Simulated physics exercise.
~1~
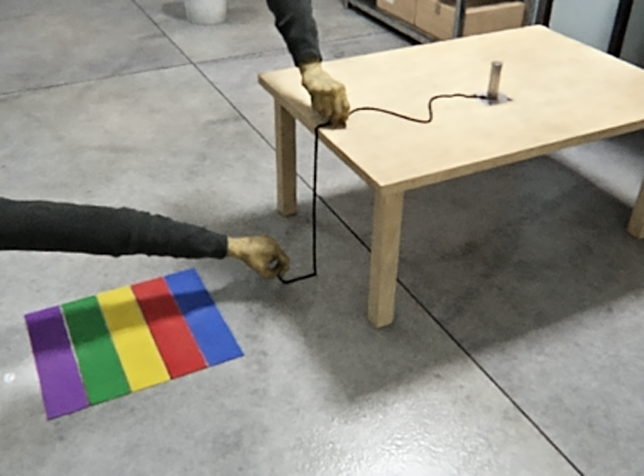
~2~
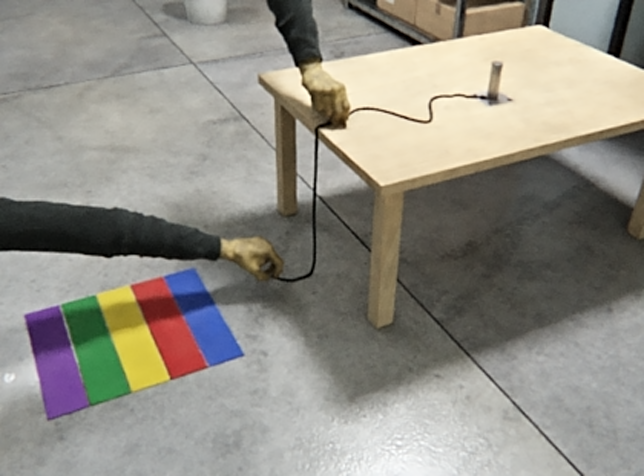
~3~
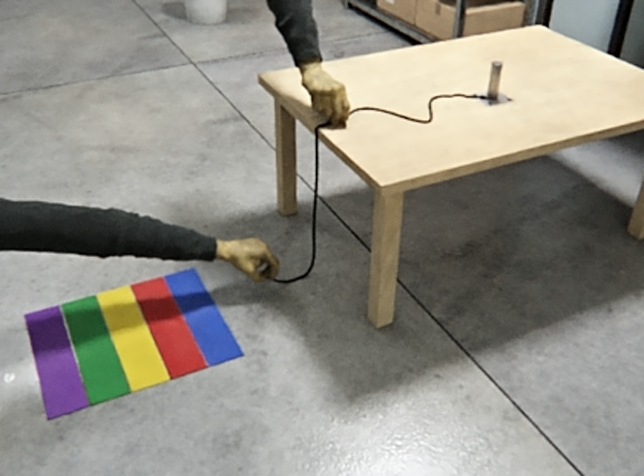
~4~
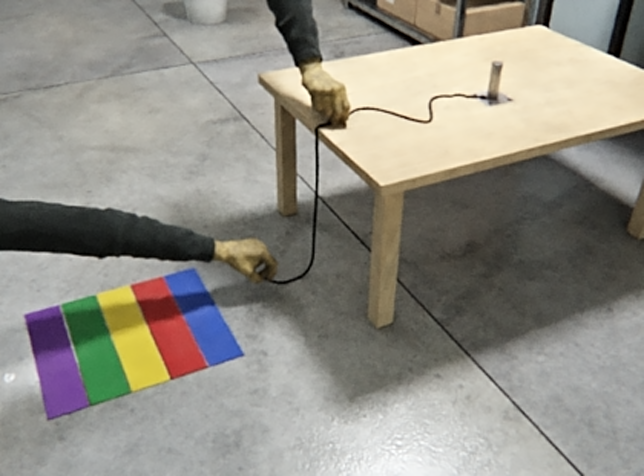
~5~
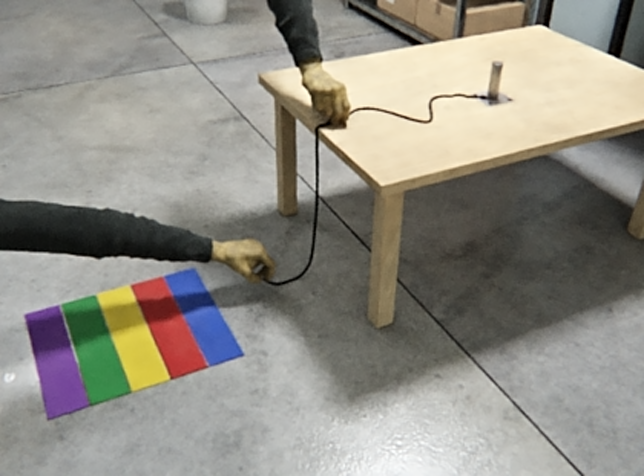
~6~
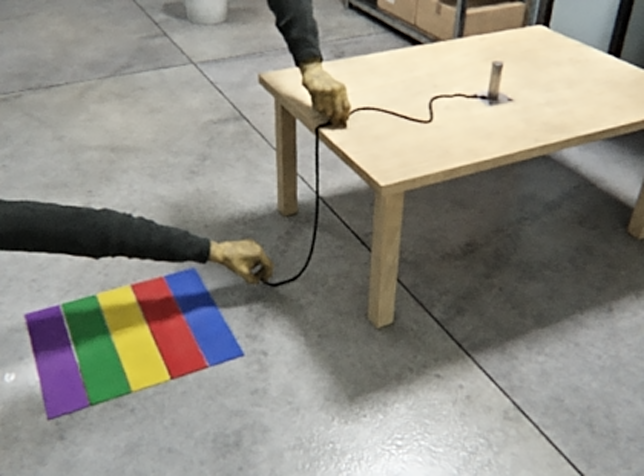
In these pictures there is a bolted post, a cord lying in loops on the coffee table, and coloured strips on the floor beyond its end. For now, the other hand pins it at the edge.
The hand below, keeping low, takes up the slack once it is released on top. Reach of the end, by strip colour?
Green.
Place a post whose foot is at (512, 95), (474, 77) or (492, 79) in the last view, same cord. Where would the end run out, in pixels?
First try about (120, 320), second about (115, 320), third about (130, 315).
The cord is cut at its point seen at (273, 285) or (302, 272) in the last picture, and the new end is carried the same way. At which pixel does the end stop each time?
The places are (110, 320) and (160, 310).
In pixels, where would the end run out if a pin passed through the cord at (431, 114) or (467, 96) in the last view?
Roughly (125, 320) and (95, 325).
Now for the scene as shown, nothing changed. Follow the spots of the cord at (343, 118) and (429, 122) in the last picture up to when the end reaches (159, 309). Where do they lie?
They sit at (309, 165) and (386, 118), in that order.
Early on, end near (159, 309); over red.
Midway, end near (114, 322); over yellow.
At the end of the slack, end near (88, 329); over green. It gets as far as the green strip.
